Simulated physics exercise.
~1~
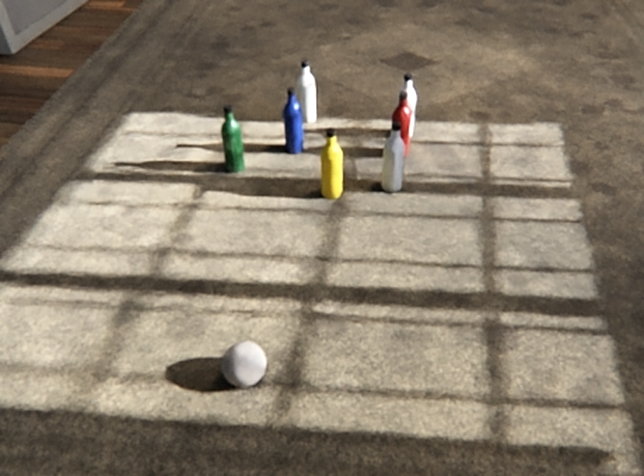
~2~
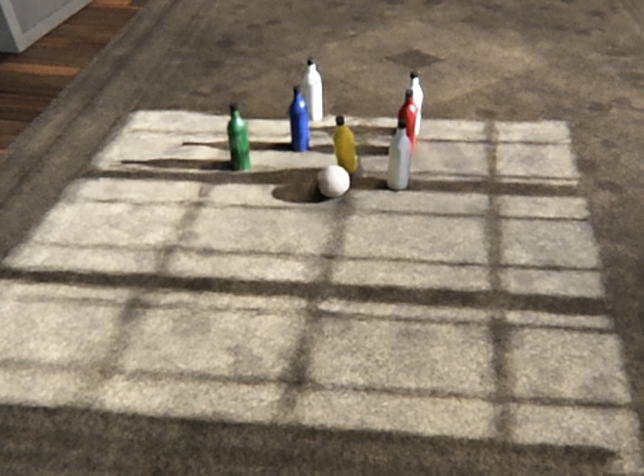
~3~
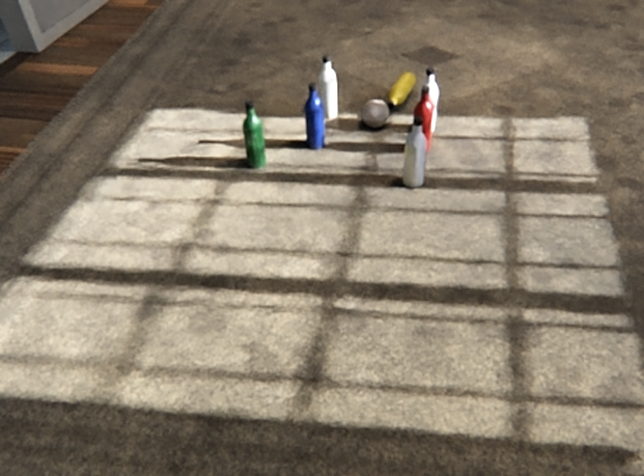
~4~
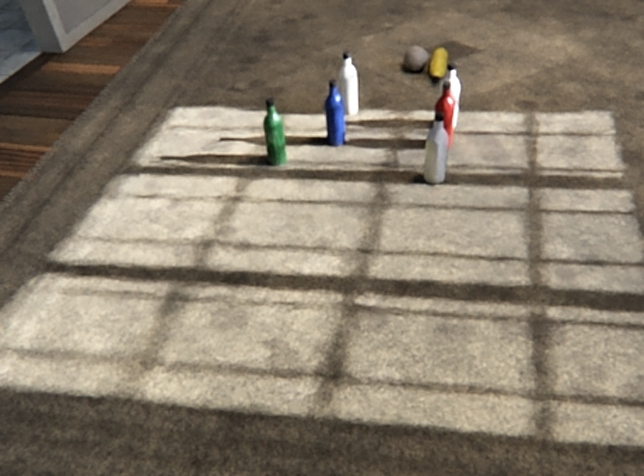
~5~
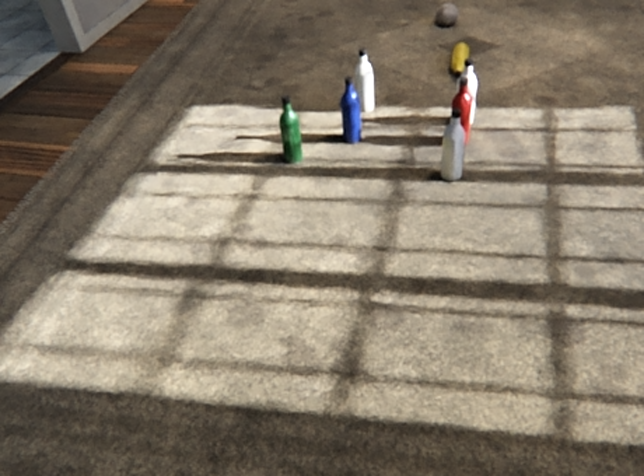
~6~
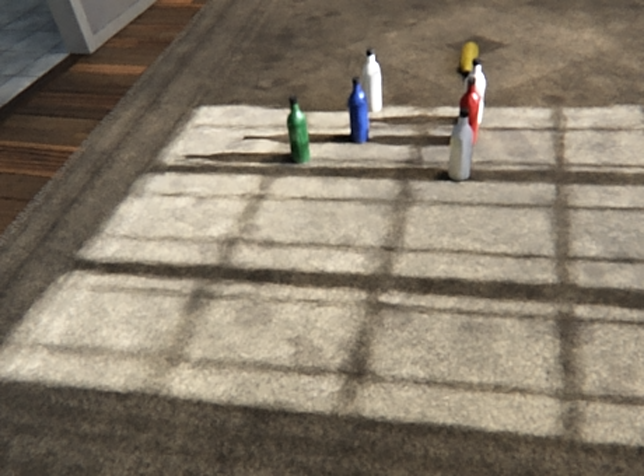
On a sunlit patch of carpet, a pale ball rolls away from the viewer toward a group of standing bottles and strikes the yellow one, which topples and slides back to lie flat behind them as the ball rolls out of view, leaving the others upright.
